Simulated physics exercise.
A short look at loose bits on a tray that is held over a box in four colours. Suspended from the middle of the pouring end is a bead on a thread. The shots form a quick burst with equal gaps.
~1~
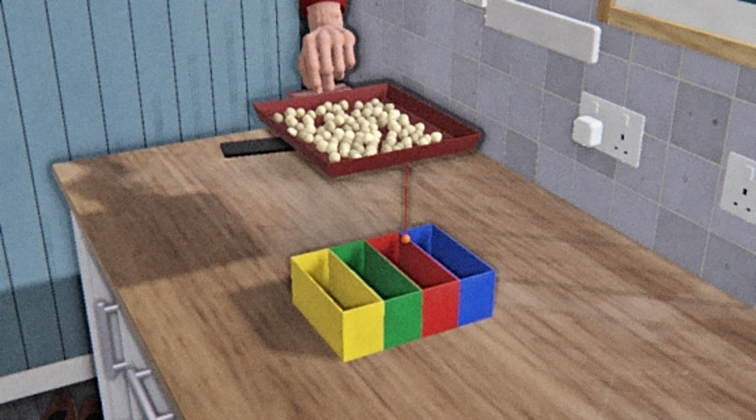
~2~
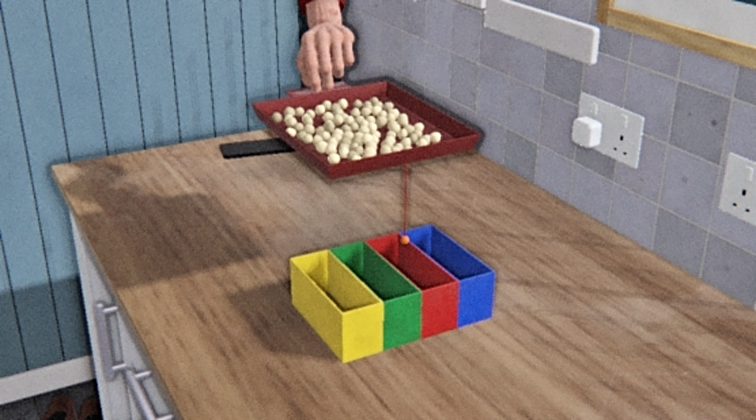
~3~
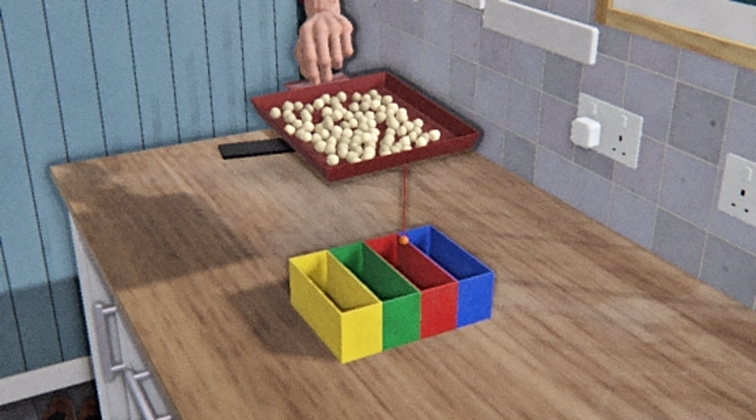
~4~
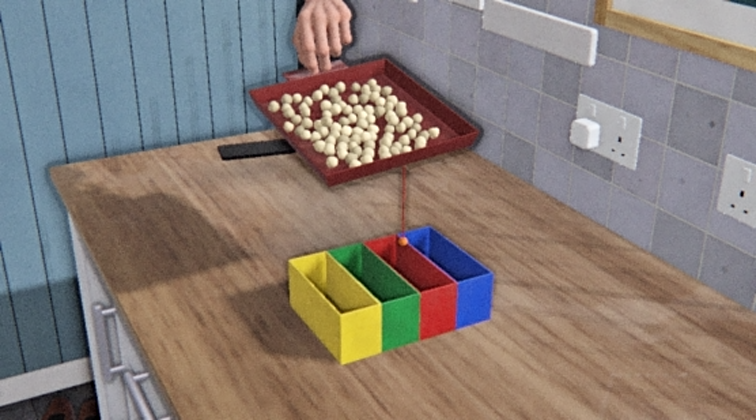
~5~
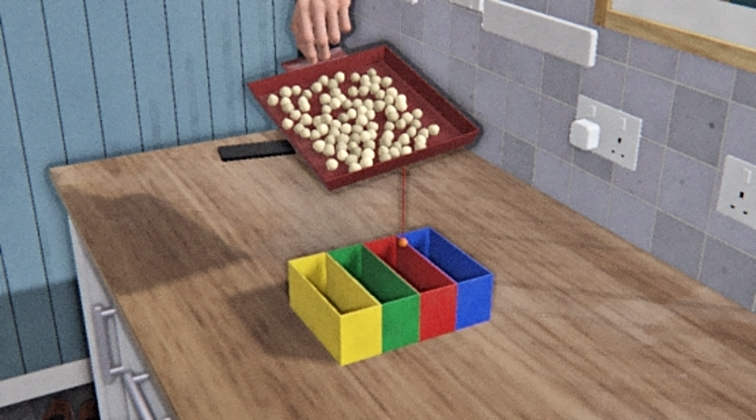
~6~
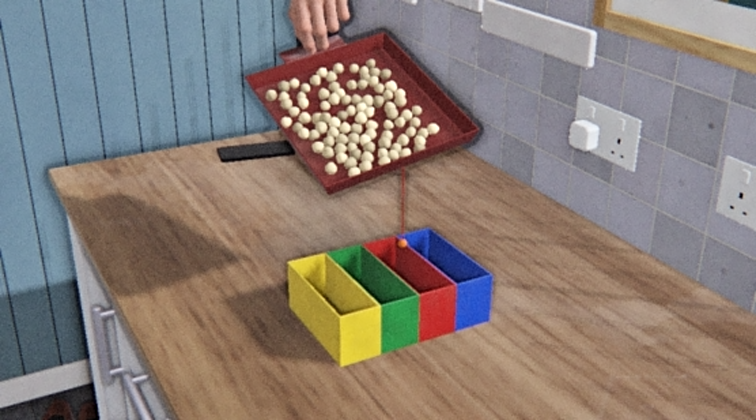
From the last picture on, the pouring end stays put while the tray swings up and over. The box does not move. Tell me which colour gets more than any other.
The yellow one gets the most.
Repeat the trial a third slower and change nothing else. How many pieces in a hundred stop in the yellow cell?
It would be close to 60 per cent.
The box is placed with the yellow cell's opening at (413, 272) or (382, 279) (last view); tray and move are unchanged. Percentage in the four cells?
The first gives 0 %, the second 30 %.
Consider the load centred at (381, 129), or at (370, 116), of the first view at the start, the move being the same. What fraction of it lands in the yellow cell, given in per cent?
Try 1: 60 %; try 2: 60 %.
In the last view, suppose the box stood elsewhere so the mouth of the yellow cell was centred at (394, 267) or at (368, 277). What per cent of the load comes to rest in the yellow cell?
The first try gives 10 per cent, the second 40 per cent.
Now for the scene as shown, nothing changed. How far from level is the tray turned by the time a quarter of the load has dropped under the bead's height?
Roughly 100 degrees from level.
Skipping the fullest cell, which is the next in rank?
That green cell.
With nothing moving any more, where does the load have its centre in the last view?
Somewhere around (344, 318) in the last picture.
Soon, tray tipped steeply; nearly all on the tray; a stray few falling or outside the box.
A while on, tray tipped past a quarter turn; about half on the tray; about a quarter in the yellow cell; a small part in the green cell; about a quarter falling or outside the box.
Towards the end, tray tipped past a quarter turn; about half in the yellow cell; about a third in the green cell; a stray few in the red cell; a small part falling or outside the box.
Finally, tray tipped past a quarter turn; about half in the yellow cell; about a third in the green cell; a stray few in the red cell; none in the blue cell; a small part outside the box.
